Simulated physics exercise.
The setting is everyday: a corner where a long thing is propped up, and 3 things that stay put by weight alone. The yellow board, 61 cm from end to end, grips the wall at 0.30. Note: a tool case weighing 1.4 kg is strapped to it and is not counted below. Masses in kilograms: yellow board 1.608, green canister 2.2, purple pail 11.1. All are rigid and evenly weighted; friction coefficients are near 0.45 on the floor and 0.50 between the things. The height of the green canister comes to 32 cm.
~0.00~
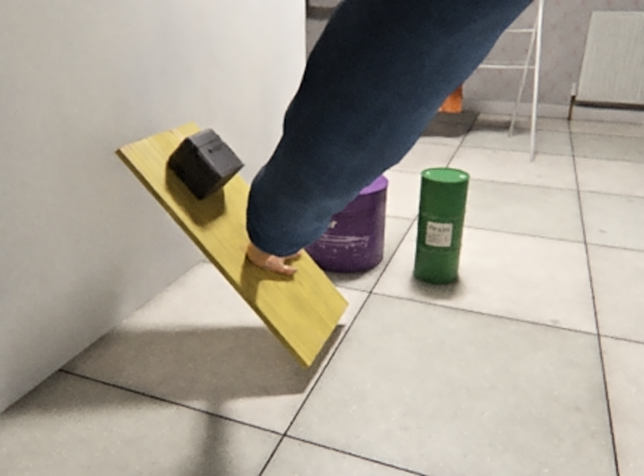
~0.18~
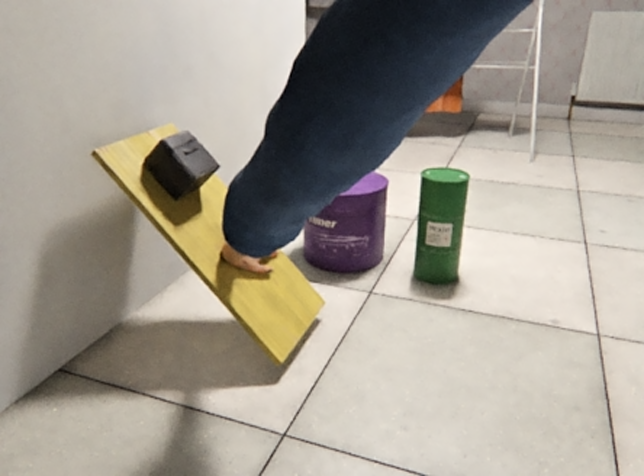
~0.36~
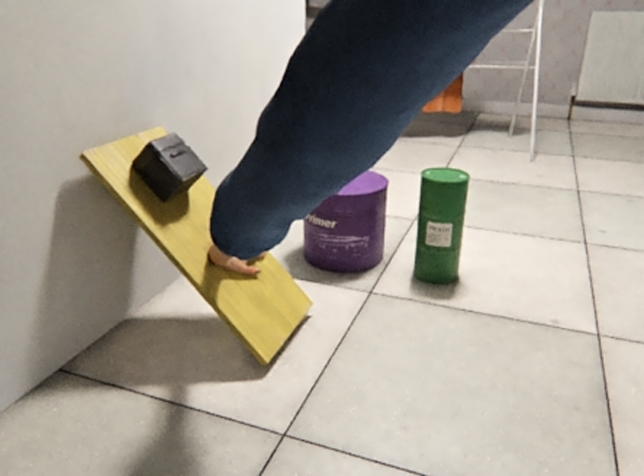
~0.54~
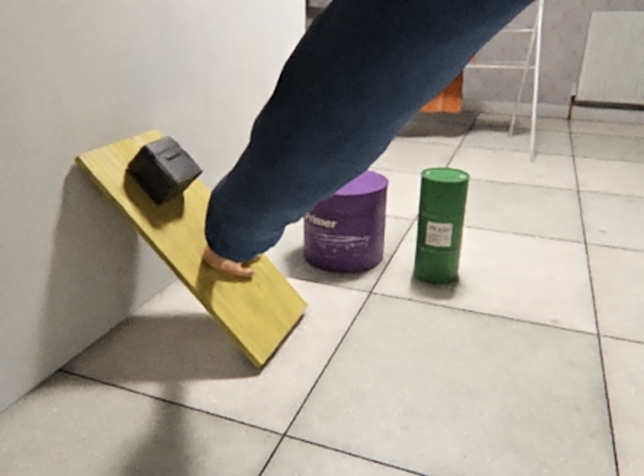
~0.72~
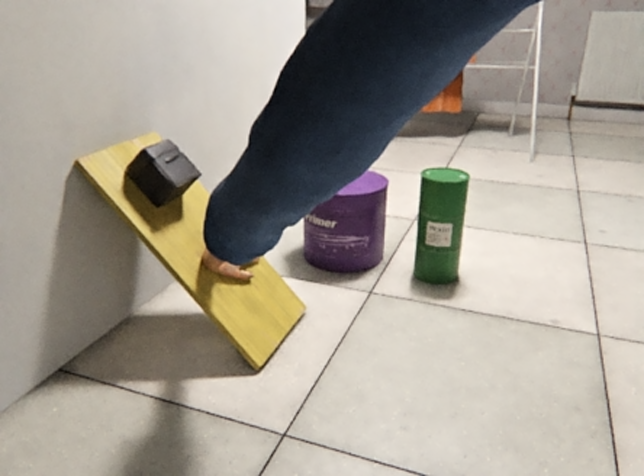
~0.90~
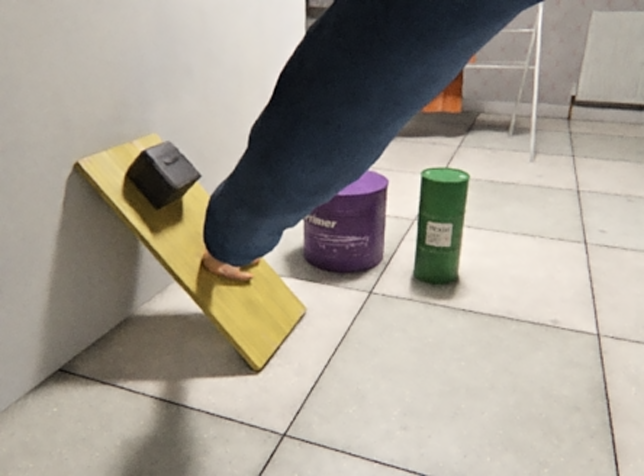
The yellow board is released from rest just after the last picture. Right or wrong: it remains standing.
Wrong, it slides down.
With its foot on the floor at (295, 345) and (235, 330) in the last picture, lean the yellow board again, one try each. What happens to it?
Try one: It skids away; try two: It stays put.
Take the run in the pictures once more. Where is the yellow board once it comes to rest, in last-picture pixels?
Near (246, 328).
Around 1.30 s, yellow board 16° lower than it was left near (221, 271).
Around 1.40 s, yellow board 34° lower than it was left near (238, 304).
Finally (2.2 s), on their side or leaning hard on the floor, yellow board; the other 2 still in place (within 10 cm). Final places as that camera would see them, yellow board near (246, 328). The board gives way.
